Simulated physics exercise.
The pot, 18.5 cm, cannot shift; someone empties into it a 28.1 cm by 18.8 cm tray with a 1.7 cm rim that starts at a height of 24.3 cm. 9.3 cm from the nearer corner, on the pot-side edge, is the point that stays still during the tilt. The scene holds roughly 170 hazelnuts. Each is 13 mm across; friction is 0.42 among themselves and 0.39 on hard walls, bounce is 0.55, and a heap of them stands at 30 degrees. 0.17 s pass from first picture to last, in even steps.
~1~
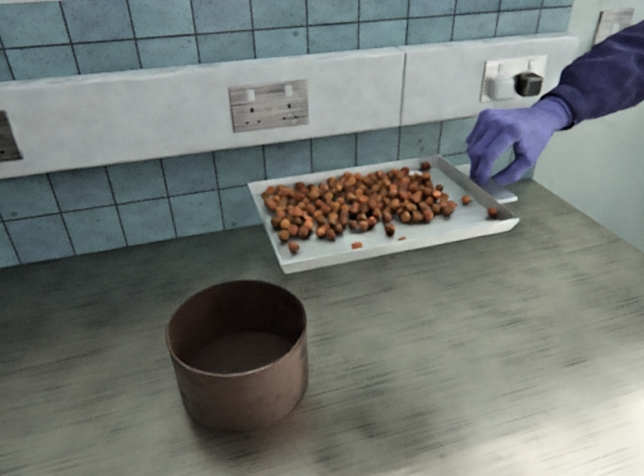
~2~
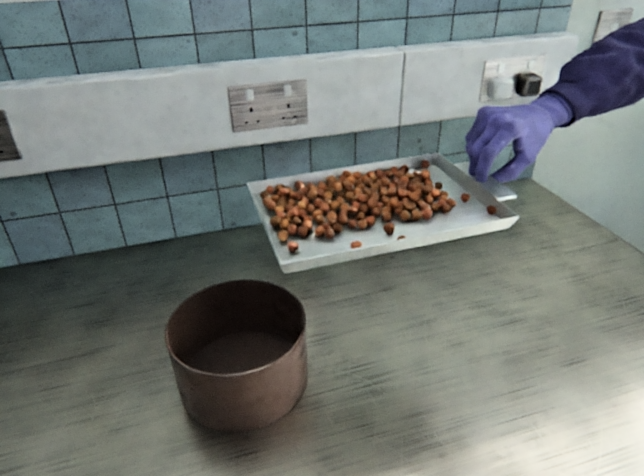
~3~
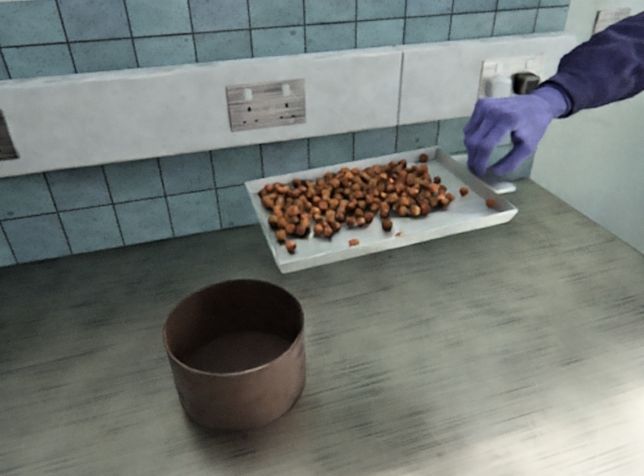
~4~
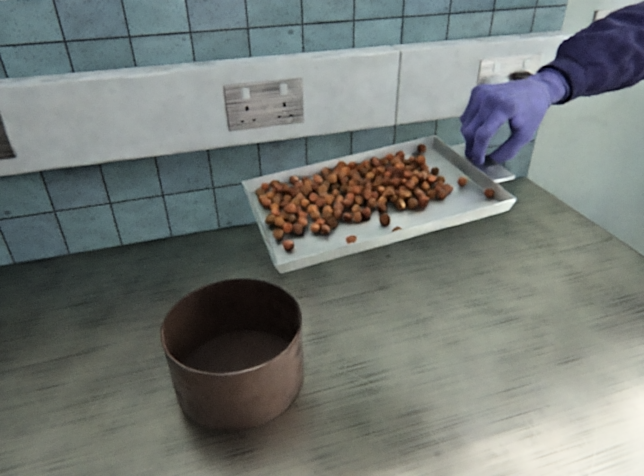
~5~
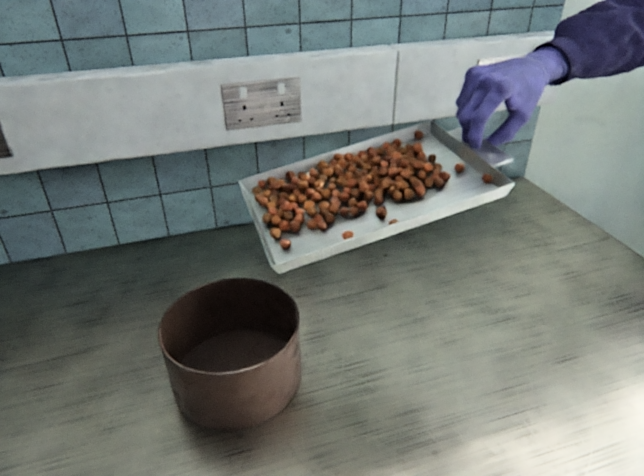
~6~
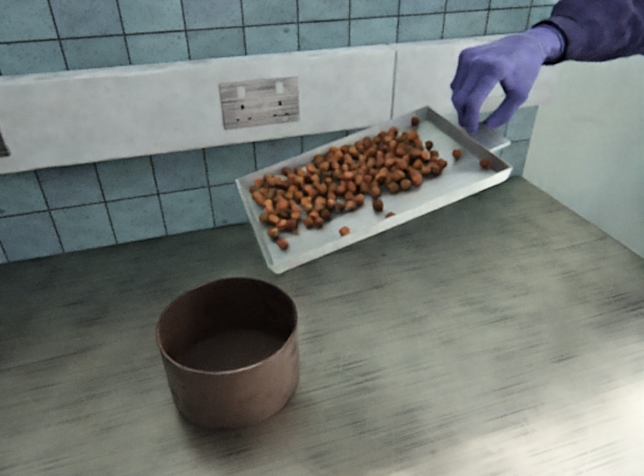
A purple-gloved hand raises the right end of a tray of hazelnuts, tilting it leftward.
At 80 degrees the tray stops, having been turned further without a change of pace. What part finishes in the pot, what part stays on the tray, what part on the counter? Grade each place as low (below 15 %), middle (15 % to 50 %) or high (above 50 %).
Pot - high; tray - low; counter - middle.
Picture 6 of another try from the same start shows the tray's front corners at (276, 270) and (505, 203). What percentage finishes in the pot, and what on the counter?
Pot 20, counter 80.
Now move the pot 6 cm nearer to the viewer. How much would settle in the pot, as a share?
Result after the change: About 75 in a hundred.
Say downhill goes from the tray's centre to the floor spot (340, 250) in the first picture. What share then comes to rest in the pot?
My guess is roughly 25 percent.
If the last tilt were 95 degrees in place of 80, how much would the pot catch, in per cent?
In that case, near 65 percent.
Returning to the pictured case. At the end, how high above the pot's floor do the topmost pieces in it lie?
2.5 cm.
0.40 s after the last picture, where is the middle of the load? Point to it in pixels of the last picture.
Look near (261, 217) in the last picture.
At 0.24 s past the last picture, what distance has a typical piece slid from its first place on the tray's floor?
About 4 cm.
Then, 0.24 s after the last picture, tilt 48 degrees; the tray holds 100 %, the pot 0 %.
Then, 0.40 s after the last picture, tilt 70 degrees; the tray holds 90 %, the pot 0 %.
Then, 0.68 s after the last picture, tilt 80 degrees; the tray holds 10 %, the pot 45 %.
In the end, pot 65 %, tray 0 %, counter 35 %.
